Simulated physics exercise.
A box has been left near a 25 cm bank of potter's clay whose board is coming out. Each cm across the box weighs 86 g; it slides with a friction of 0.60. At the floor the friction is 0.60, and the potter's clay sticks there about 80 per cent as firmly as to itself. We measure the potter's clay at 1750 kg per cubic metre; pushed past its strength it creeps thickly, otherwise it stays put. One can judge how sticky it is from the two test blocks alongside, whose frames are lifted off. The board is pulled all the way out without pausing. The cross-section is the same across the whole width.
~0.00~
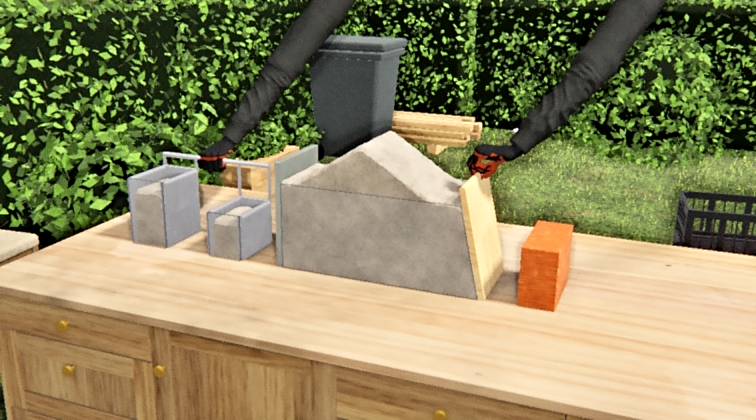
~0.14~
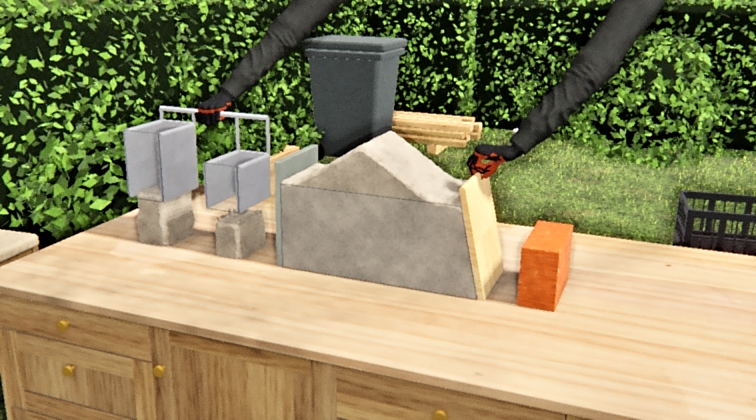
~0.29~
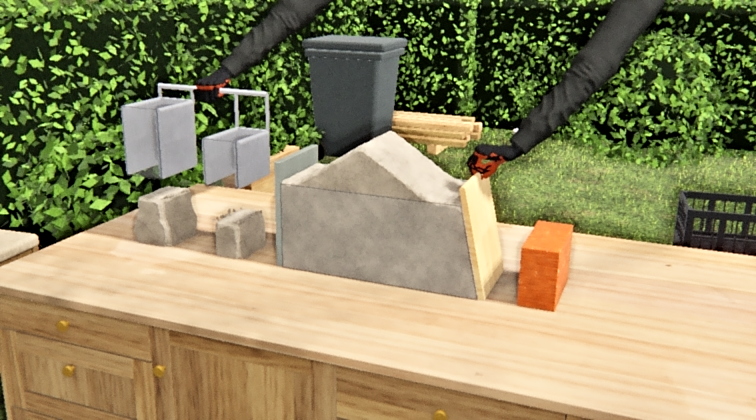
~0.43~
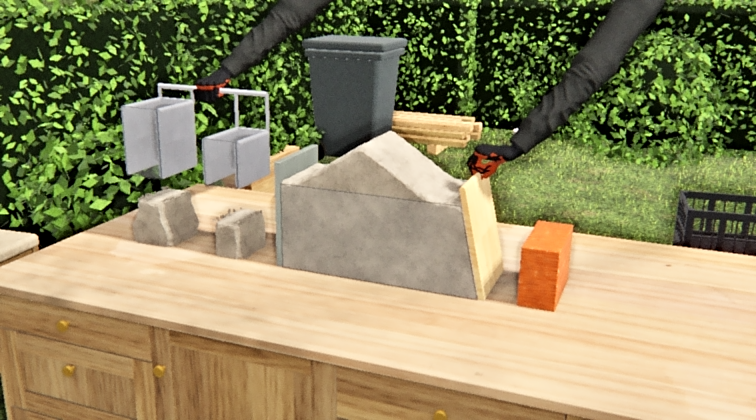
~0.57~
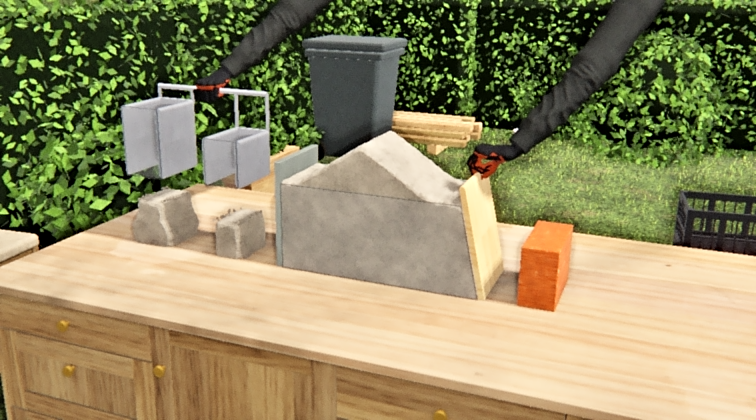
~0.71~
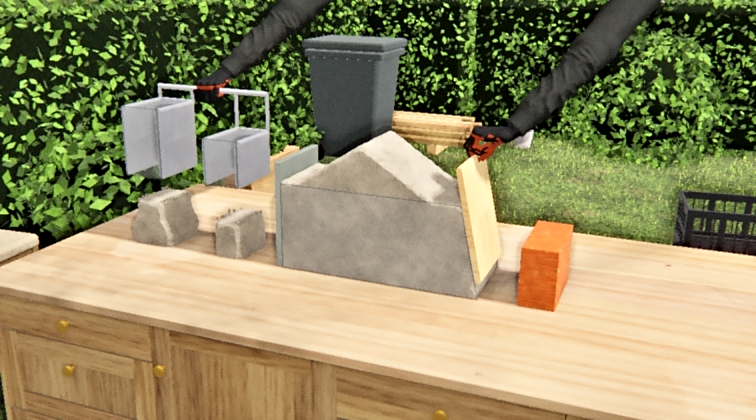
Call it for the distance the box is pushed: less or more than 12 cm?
Call: Less.
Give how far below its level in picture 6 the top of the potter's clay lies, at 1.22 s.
The gap comes to about 1.5 centimetres.
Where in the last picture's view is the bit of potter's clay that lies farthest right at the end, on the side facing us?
Roughly at the pixel (541, 300).
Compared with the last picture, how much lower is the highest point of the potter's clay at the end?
Roughly 8.5 cm.
After 0.95 s, the box has not moved.
After 1.22 s, the box has not moved.
After 1.50 s, the box has been pushed 1.4 cm.
After 1.77 s, the box has been pushed 6.5 cm.
After 1.91 s, the box has been pushed 6.6 cm.
